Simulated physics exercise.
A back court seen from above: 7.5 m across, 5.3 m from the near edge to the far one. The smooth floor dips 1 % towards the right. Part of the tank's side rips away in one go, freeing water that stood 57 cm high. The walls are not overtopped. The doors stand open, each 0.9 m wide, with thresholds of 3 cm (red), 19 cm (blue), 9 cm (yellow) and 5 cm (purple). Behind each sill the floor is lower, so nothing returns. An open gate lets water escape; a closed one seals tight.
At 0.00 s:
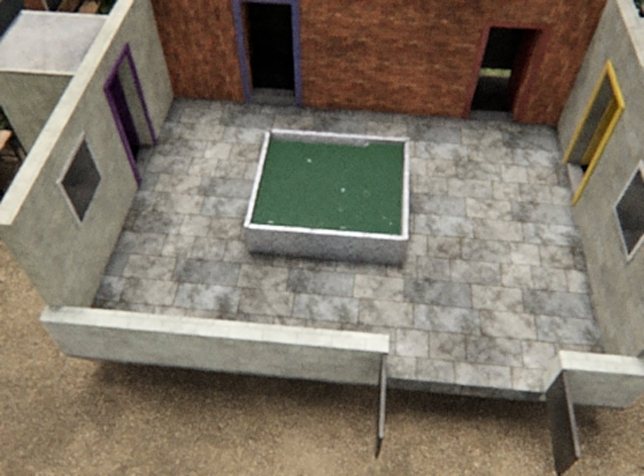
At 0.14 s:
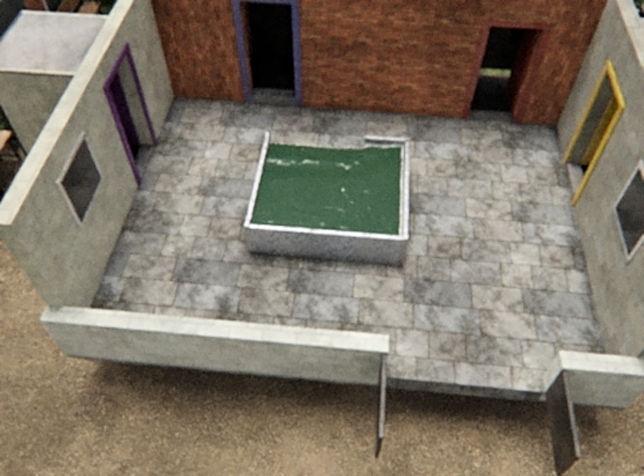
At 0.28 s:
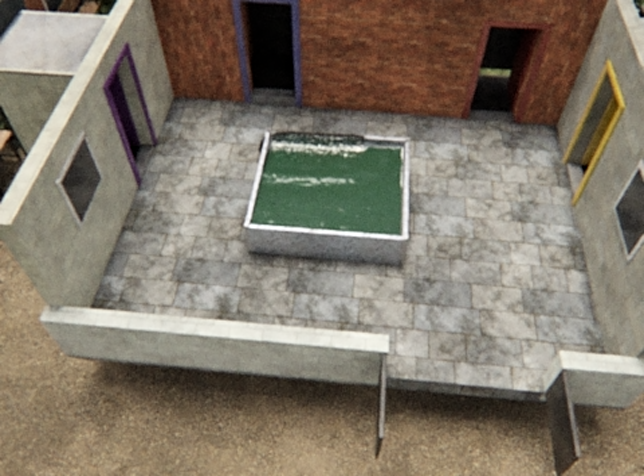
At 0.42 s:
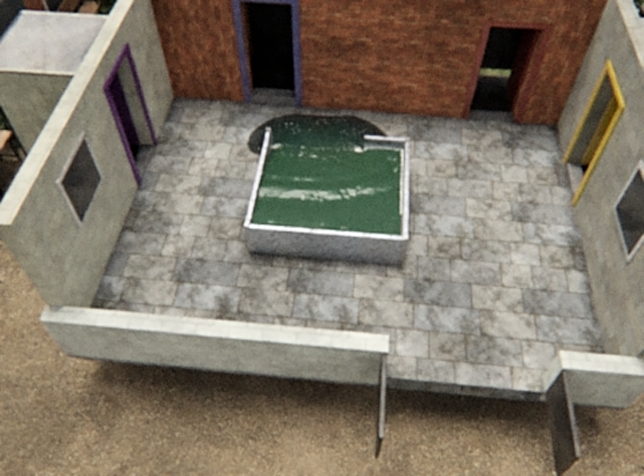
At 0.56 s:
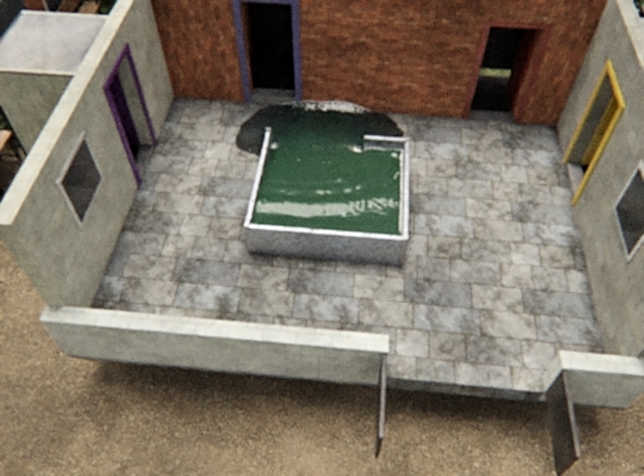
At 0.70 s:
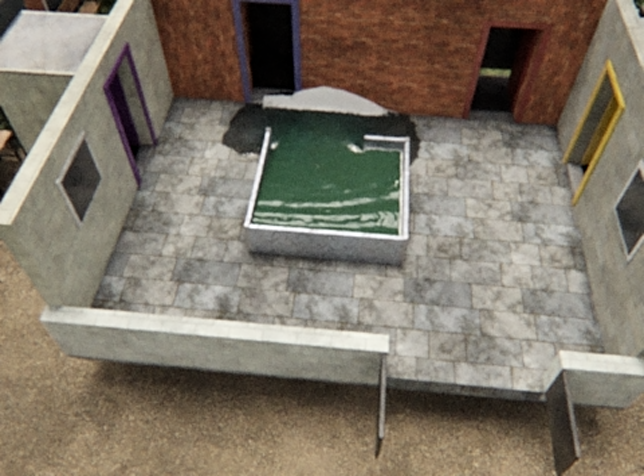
A stone tank's far side breaks open, and green water pours across the paved court floor.
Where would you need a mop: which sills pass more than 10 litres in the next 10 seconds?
Door by door: At the red door it exceeds the limit; at the blue door it exceeds the limit; at the yellow door it goes over the limit; at the purple door it exceeds the limit.
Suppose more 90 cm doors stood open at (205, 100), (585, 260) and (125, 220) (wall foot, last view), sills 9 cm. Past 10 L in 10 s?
In that order: Over, under, under.
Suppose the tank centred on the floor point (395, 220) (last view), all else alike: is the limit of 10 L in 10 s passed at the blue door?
Then: Blue not over.
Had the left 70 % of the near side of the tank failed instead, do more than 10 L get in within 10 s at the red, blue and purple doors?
Against that limit: Red past it, blue not over, purple under.
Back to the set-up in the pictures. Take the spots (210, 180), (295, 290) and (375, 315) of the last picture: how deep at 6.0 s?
About 4, 1 and 0 cm.
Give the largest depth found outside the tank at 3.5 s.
About 28 cm.
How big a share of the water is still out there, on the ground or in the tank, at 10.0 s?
Some 84 per cent remains.
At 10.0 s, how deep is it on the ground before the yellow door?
Roughly 8.0 cm deep.
After 1.4 s water covers 15 % of the floor and is deepest (44 cm) near (317, 111); red door not reached, blue door 31 cm at the sill, 12 L in, yellow door not reached, purple door not reached.
After 2.2 s water covers 30 % of the floor and is deepest (38 cm) near (317, 111); red door 5 cm at the sill, 0 L in, blue door 32 cm at the sill, 56 L in, yellow door not reached, purple door not reached.
After 3.5 s water covers 55 % of the floor and is deepest (28 cm) near (180, 107); red door 5 cm at the sill, 3 L in, blue door 20 cm at the sill, 92 L in, yellow door 17 cm at the sill, 16 L in, purple door 11 cm at the sill, 11 L in.
After 6.0 s water covers 80 % of the floor and is deepest (16 cm) near (600, 381); red door 4 cm at the sill, 7 L in, blue door 12 cm at the sill, 94 L in, yellow door 13 cm at the sill, 56 L in, purple door 8 cm at the sill, 44 L in.
After 10.0 s water covers 95 % of the floor and is deepest (13 cm) near (600, 381); red door 5 cm at the sill, 20 L in, blue door 6 cm at the sill, 94 L in, yellow door 8 cm at the sill, 68 L in, purple door 4 cm at the sill, 55 L in.
